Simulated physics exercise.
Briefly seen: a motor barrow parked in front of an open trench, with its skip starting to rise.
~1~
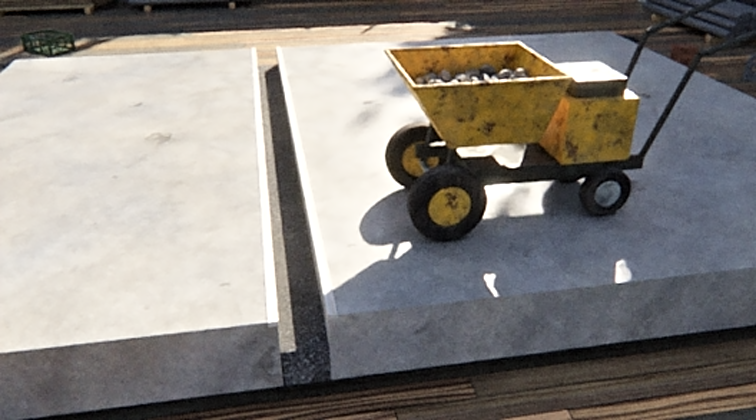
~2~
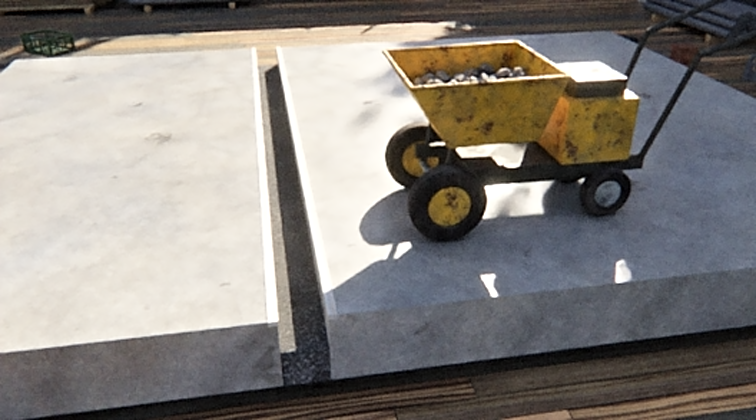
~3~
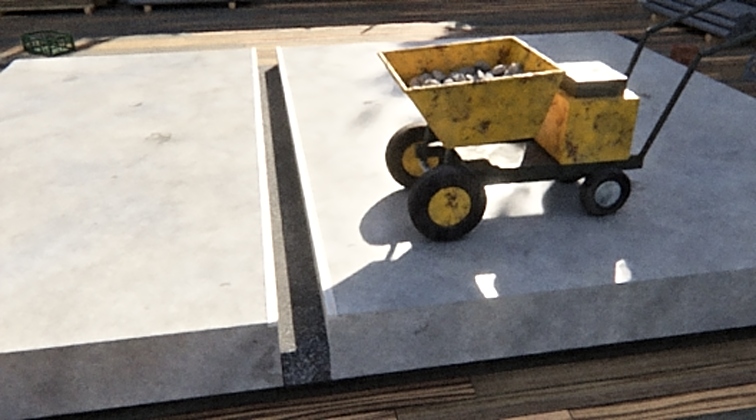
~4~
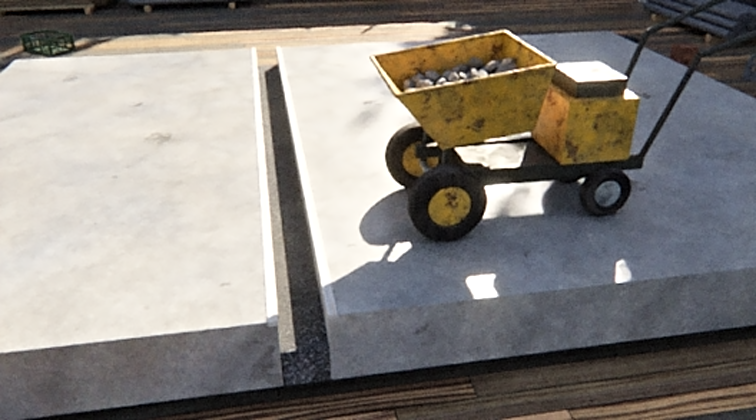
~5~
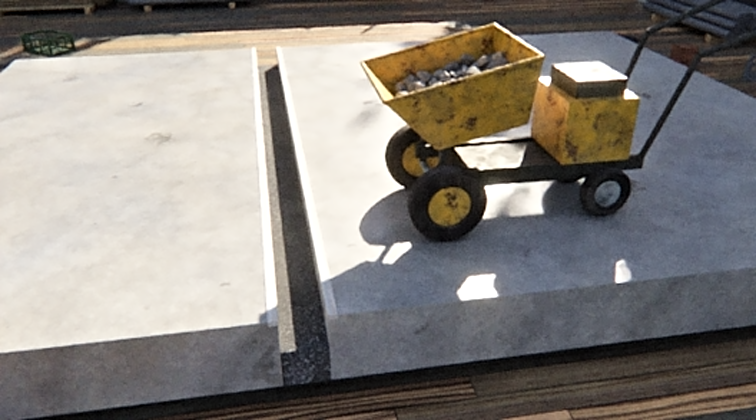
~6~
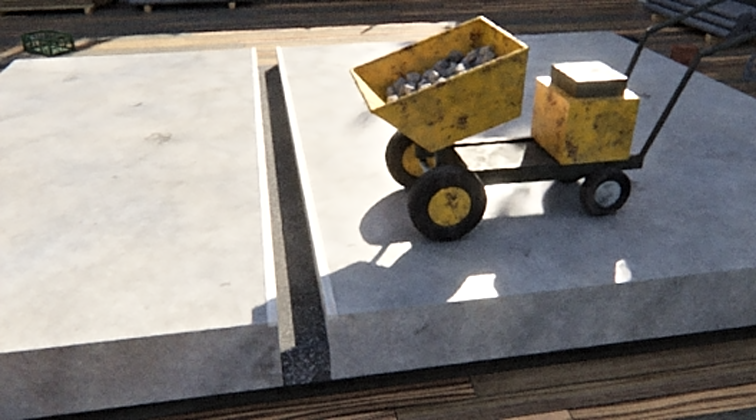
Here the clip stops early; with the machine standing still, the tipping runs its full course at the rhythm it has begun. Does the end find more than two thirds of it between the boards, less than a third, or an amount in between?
Seems like the amount in the trench is greater than two thirds of the load.
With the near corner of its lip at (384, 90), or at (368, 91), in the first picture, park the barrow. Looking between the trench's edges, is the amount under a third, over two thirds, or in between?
The middle third; under a third.
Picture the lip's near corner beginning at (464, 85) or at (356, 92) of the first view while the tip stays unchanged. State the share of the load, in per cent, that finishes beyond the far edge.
That would be roughly 0 in a hundred and then roughly 70 in a hundred.
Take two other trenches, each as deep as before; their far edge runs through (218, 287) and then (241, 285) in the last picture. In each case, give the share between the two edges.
In order: 90 per cent, then 90 per cent.
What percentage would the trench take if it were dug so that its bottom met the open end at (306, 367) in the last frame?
It lands somewhere near 80 percent.
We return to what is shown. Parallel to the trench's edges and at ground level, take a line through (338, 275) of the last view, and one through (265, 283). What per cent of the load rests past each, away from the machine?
About 90 and 10 %.
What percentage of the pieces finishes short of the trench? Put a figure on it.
Result: Some 5 % of the load.
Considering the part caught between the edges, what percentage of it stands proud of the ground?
Estimate: Around 25 %.
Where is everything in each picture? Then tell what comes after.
In the first frame, lip of the skip at (414, 88), level; top of the load at (475, 91), broken stones; first edge of the trench at (325, 276); far edge at (270, 282), the trench under half as wide as the skip, and about as deep as wide.
In the second frame, lip of the skip at (412, 89), level; top of the load at (473, 91).
In the third frame, lip of the skip at (406, 92), tipped barely; top of the load at (488, 88).
In the fourth frame, lip of the skip at (397, 96), tipped a little; top of the load at (481, 85).
In the fifth frame, lip of the skip at (385, 103), tipped a little; top of the load at (482, 83).
In the sixth frame, lip of the skip at (373, 112), tipped clearly; top of the load at (471, 80); first edge of the trench at (325, 276); far edge at (270, 282).
Soon after the last picture, skip tipped steeply; all in the skip.
A little later, skip tipped right over; nearly all in the skip; a small part in or heaped over the trench.
Later still, skip tipped right over; about half in the skip; about half in or heaped over the trench; a small part beyond it.
By the end, skip tipped right over; a small part in the skip; a stray few short of the trench; most in or heaped over the trench; a small part beyond it.
